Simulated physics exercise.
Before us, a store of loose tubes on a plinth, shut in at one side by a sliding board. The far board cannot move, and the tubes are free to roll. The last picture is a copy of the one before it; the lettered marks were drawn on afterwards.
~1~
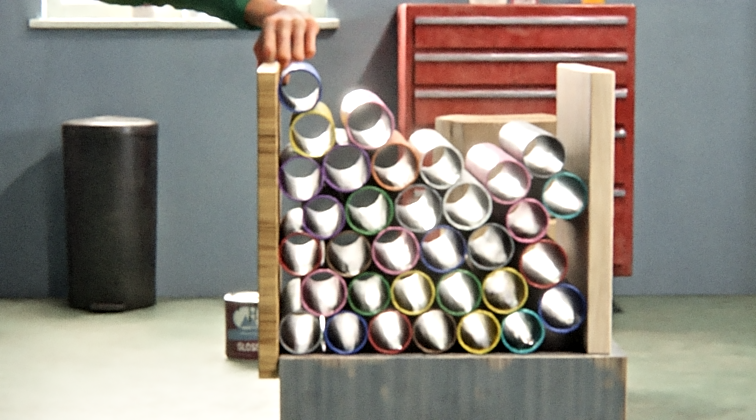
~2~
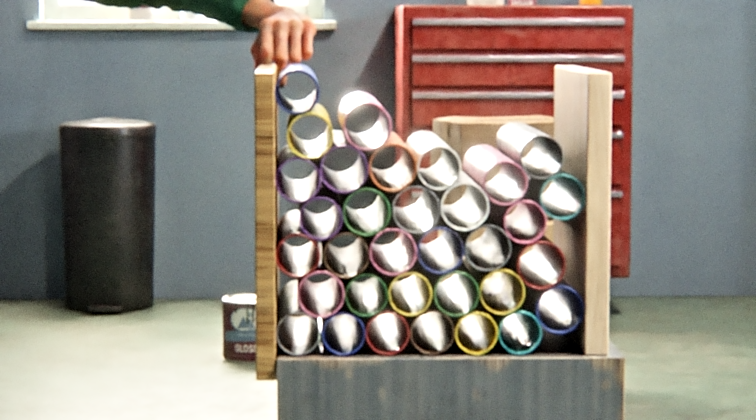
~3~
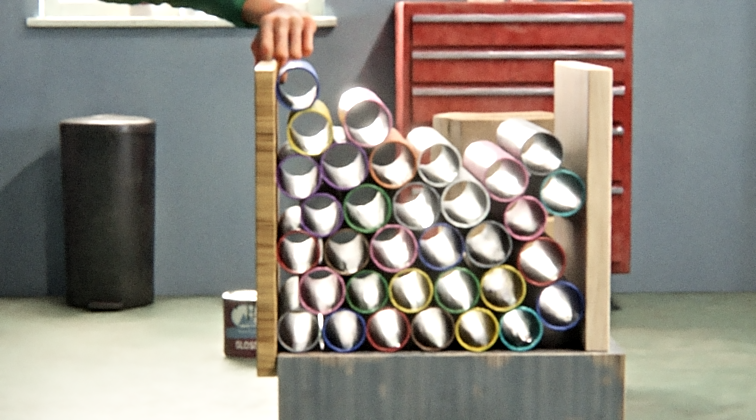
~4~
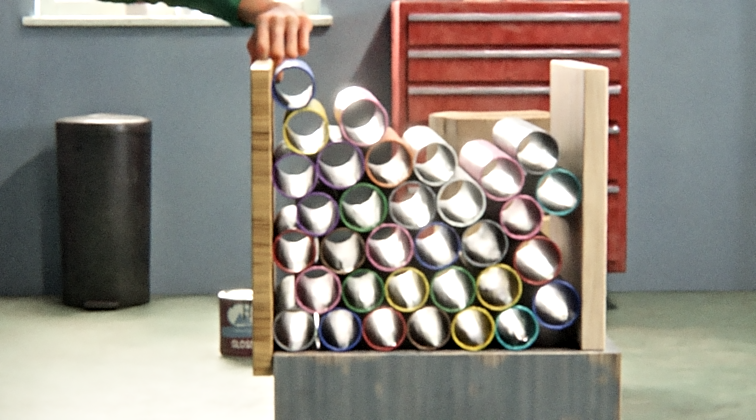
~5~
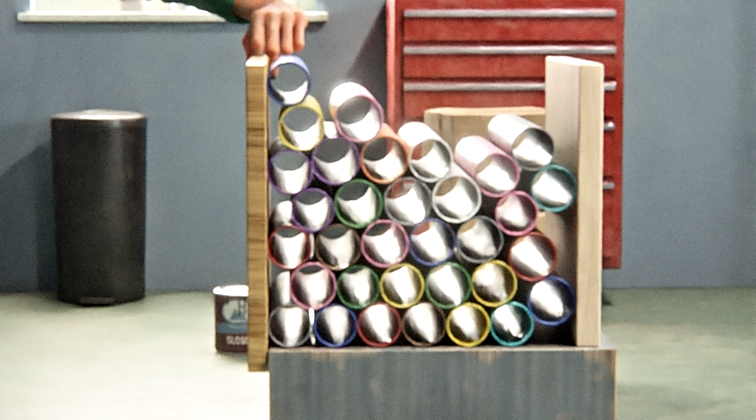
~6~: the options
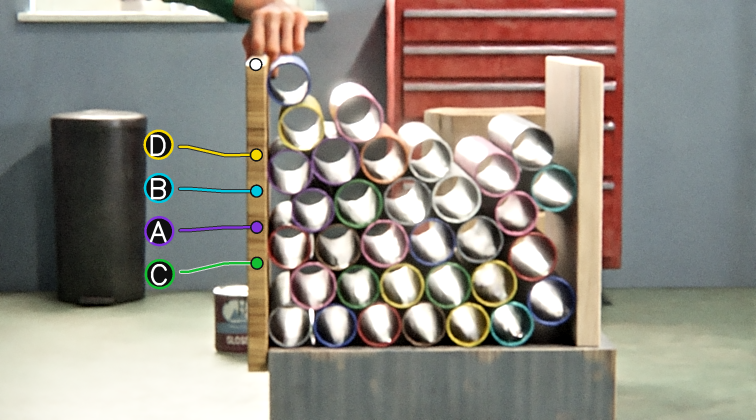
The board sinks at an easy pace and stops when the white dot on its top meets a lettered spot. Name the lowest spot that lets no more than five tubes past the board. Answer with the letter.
At most to C.
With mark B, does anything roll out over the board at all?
Yes, at B.
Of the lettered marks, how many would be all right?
Four of them.
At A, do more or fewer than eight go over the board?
It loses fewer than eight.
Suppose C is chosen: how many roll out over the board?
The count is three.
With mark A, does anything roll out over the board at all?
Yes.
On the marked copy, A at (257, 227); B at (257, 191); C at (257, 263); D at (257, 155); the white dot at (256, 65).
Following C. Soon after the start, top of the board (266, 150).
Later, top of the board (267, 248).
In the end, top of the board (267, 262), three out over the board.
As for the rest, A three out over the board; B one out over the board; D one out over the board.
